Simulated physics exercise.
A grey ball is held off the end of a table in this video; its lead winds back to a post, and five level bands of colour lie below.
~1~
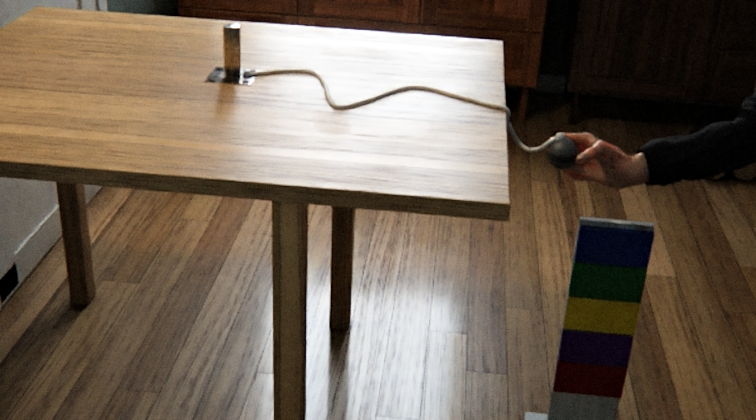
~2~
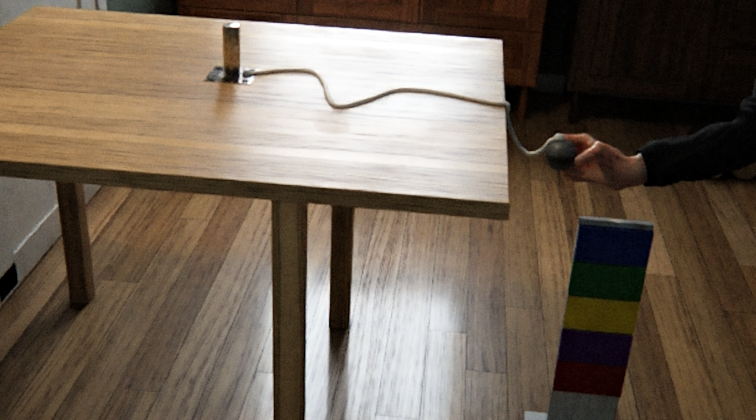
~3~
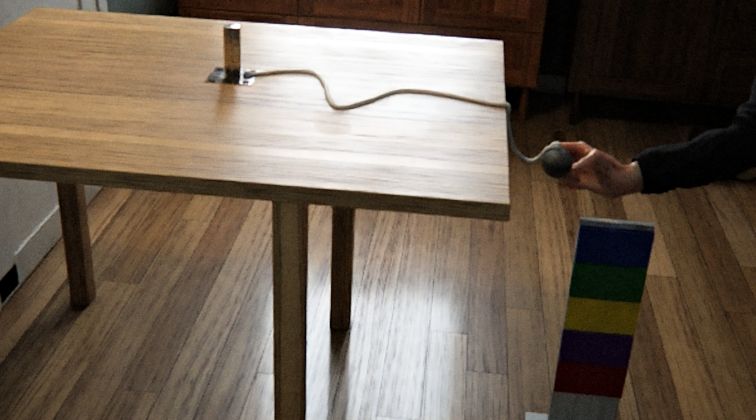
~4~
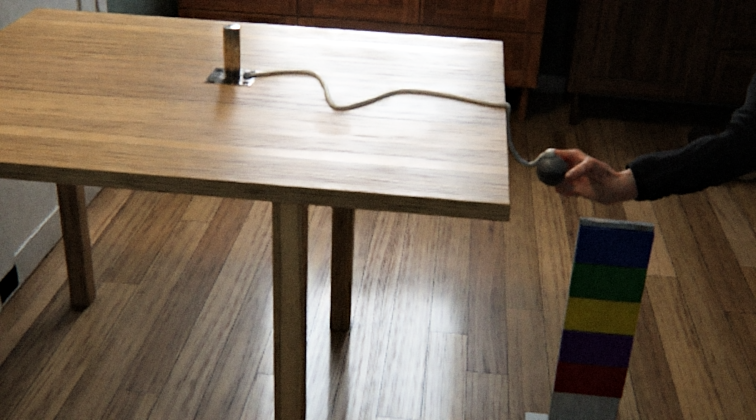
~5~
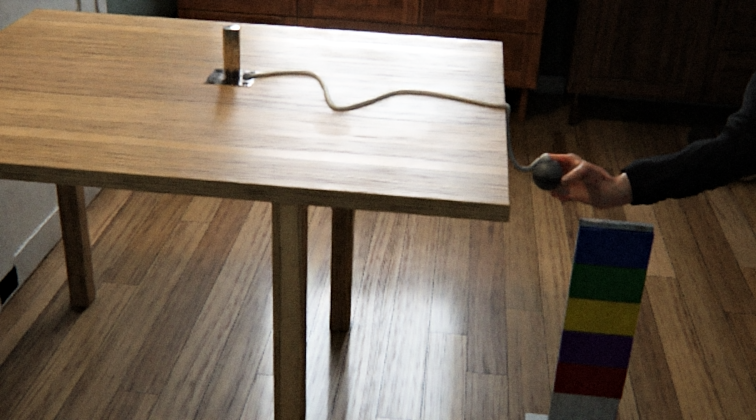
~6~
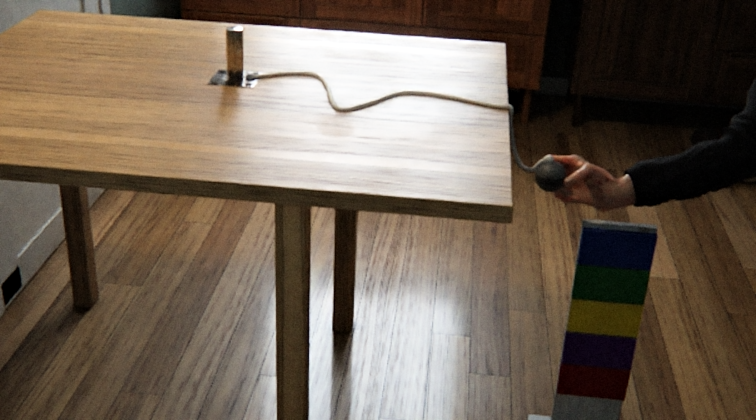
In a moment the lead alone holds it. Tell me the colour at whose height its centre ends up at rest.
It ends up level with yellow.
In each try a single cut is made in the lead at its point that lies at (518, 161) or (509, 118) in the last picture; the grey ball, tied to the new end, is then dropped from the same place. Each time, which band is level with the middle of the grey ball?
Cut one gives green; cut two gives blue.
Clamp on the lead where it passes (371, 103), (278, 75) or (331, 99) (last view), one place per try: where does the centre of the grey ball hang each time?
First (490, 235), next (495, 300), last (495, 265).
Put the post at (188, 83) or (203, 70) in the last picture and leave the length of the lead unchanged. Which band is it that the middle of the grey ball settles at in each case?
Try one - green; try two - green.
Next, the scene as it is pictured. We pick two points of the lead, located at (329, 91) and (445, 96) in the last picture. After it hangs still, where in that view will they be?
(363, 95) for the first, (507, 149) for the second.
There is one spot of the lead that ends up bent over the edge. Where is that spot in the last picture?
Look near (419, 93).
Early on, ball near (462, 296); level with yellow.
Midway, ball near (509, 306); level with yellow.
Finally, ball near (494, 307); level with yellow. The yellow one.
